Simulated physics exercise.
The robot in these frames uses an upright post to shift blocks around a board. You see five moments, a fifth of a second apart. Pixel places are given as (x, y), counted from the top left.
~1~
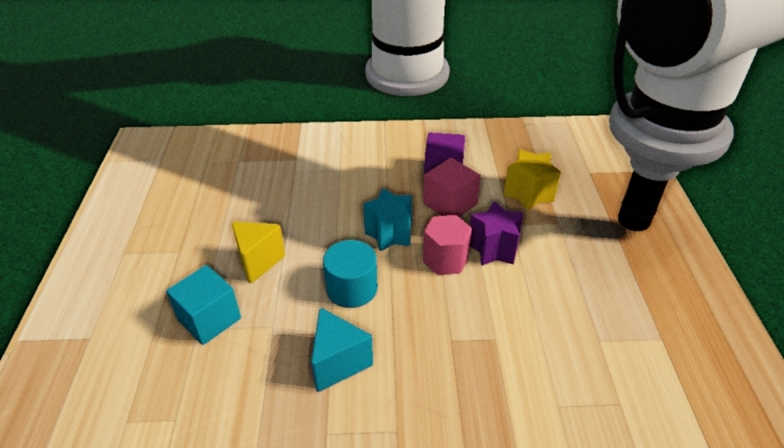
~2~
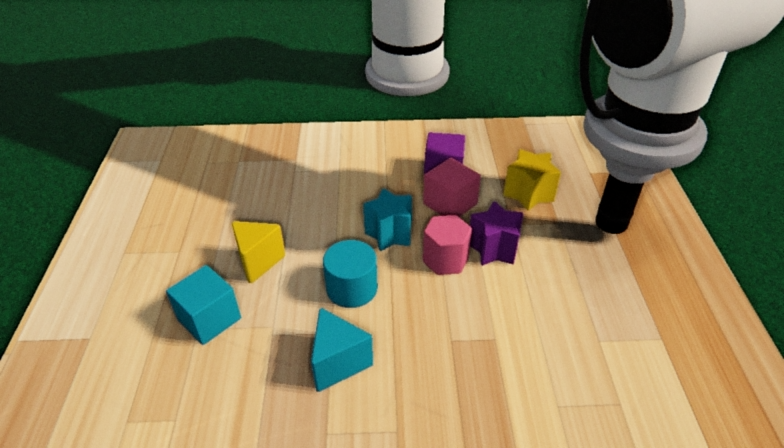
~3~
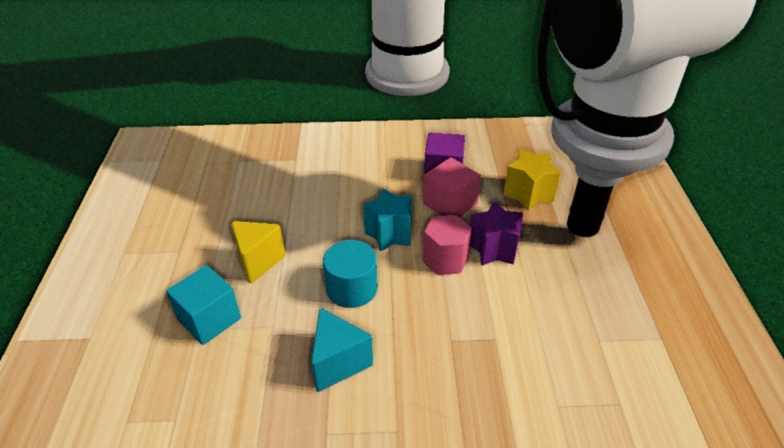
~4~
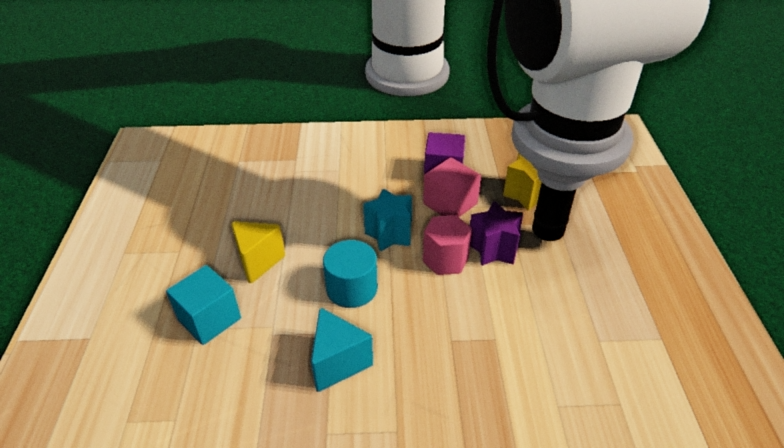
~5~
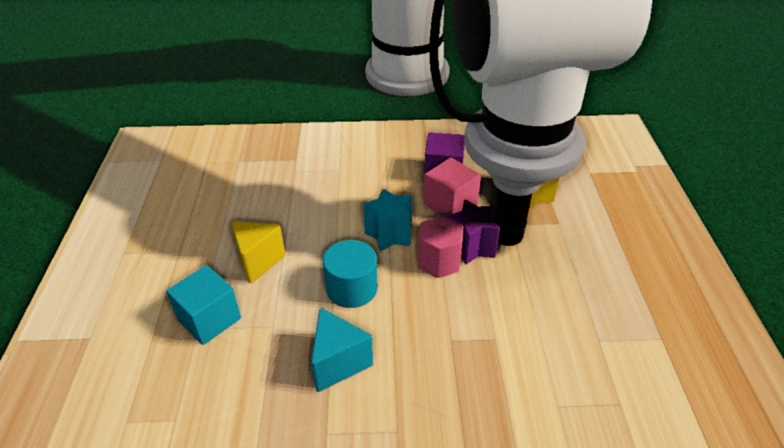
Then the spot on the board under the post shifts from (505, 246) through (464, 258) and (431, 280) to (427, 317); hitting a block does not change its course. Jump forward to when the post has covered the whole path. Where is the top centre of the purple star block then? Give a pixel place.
At (405, 232).
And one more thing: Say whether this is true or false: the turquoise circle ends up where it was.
The statement is incorrect.
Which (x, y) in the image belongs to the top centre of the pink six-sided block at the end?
I think it will end close to (362, 233).
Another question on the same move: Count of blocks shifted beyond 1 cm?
It's going to be three or more.
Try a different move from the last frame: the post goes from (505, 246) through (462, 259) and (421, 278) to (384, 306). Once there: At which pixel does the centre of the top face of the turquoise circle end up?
The point I'd pick in the picture is (320, 262).
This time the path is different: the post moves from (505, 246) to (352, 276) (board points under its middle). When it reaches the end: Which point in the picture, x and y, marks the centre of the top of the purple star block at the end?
Near (324, 230).
The first path, step by step. One third of the way, post at (465, 247); pink six-sided block at (395, 236); purple star block at (432, 222), turned 15° clockwise.
Two thirds of the way, post at (432, 270); turquoise circle at (328, 261); turquoise star block at (385, 203), turned 15° clockwise; pink six-sided block at (362, 233), turned 20° clockwise; purple star block at (405, 232), turned 40° clockwise.
At the end, post at (428, 307); turquoise circle at (327, 261); turquoise star block at (385, 203), turned 15° clockwise; pink six-sided block at (362, 233), turned 20° clockwise; purple star block at (405, 232), turned 45° clockwise.
